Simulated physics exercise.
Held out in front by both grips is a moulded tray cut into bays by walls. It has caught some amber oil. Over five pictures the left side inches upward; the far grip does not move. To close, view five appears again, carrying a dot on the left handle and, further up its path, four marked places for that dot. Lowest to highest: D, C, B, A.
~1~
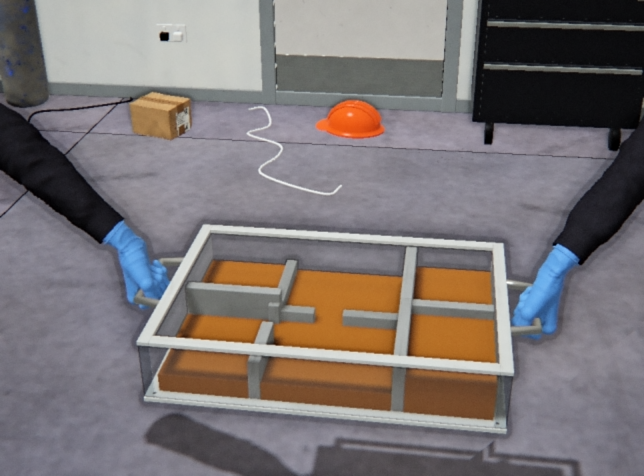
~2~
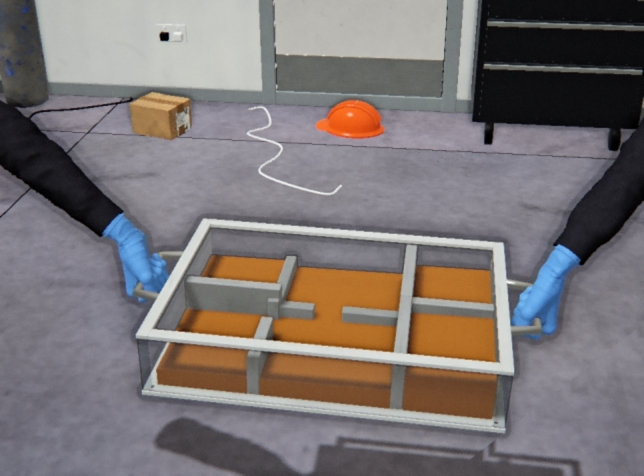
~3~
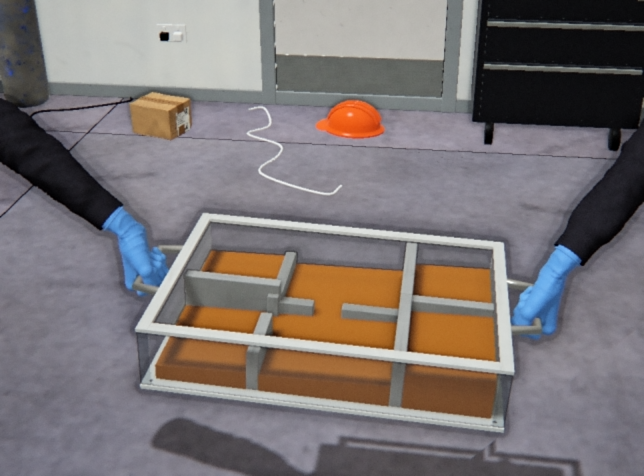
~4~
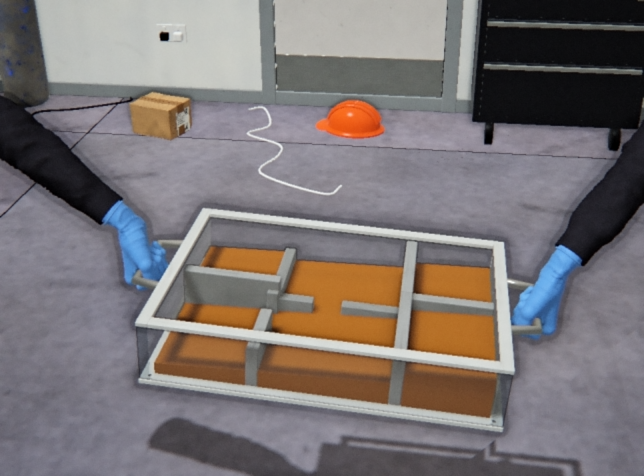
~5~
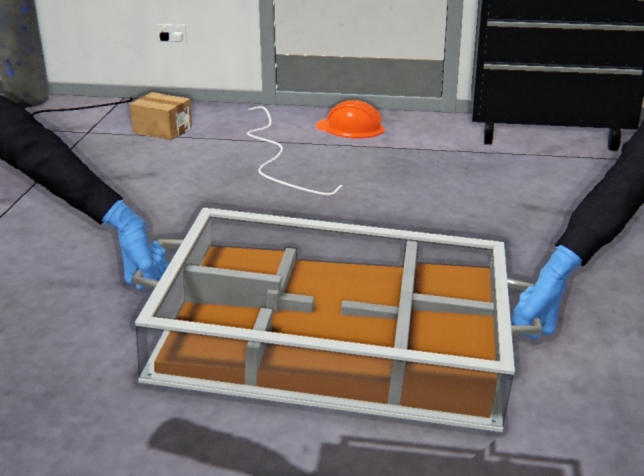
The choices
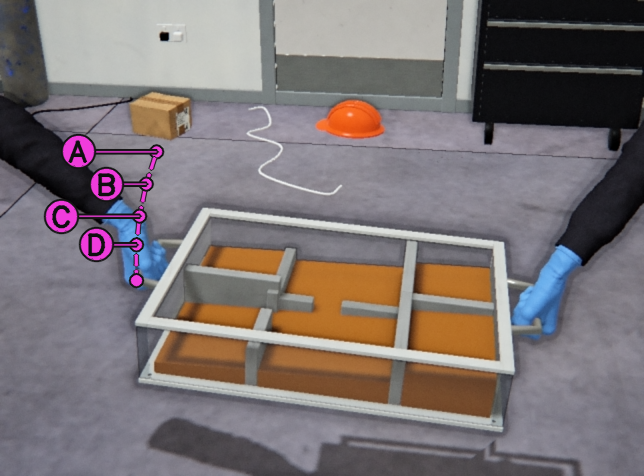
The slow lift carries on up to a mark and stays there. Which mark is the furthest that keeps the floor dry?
A is the one.
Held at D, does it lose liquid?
No, not at all.
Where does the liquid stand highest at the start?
That is the front right bay.
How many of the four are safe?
All of the four.
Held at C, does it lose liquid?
No, not at all.
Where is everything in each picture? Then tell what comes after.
In the first frame, the tray is level; deepest in the front right bay, at (449, 346), shallowest in the back middle; left handle at (150, 280).
The second frame shows tipped about 1° down to the right; no wall is crossed; left handle at (149, 274).
The third frame shows tipped about 2° down to the right; no wall is crossed; left handle at (149, 267).
The fourth frame shows tipped about 3° down to the right; no wall is crossed; left handle at (148, 262).
The fifth frame shows tipped about 3° down to the right; deepest in the front right bay, at (448, 341), shallowest in the front left; left handle at (148, 261).
In magenta, A at (156, 151); B at (146, 184); C at (139, 216); D at (136, 244).
If A is chosen, nothing spills; the front middle bay holds the most.
If B is chosen, nothing spills; the front middle bay holds the most.
If C is chosen, nothing spills; the front middle bay holds the most.
If D is chosen, nothing spills; the front right bay holds the most.
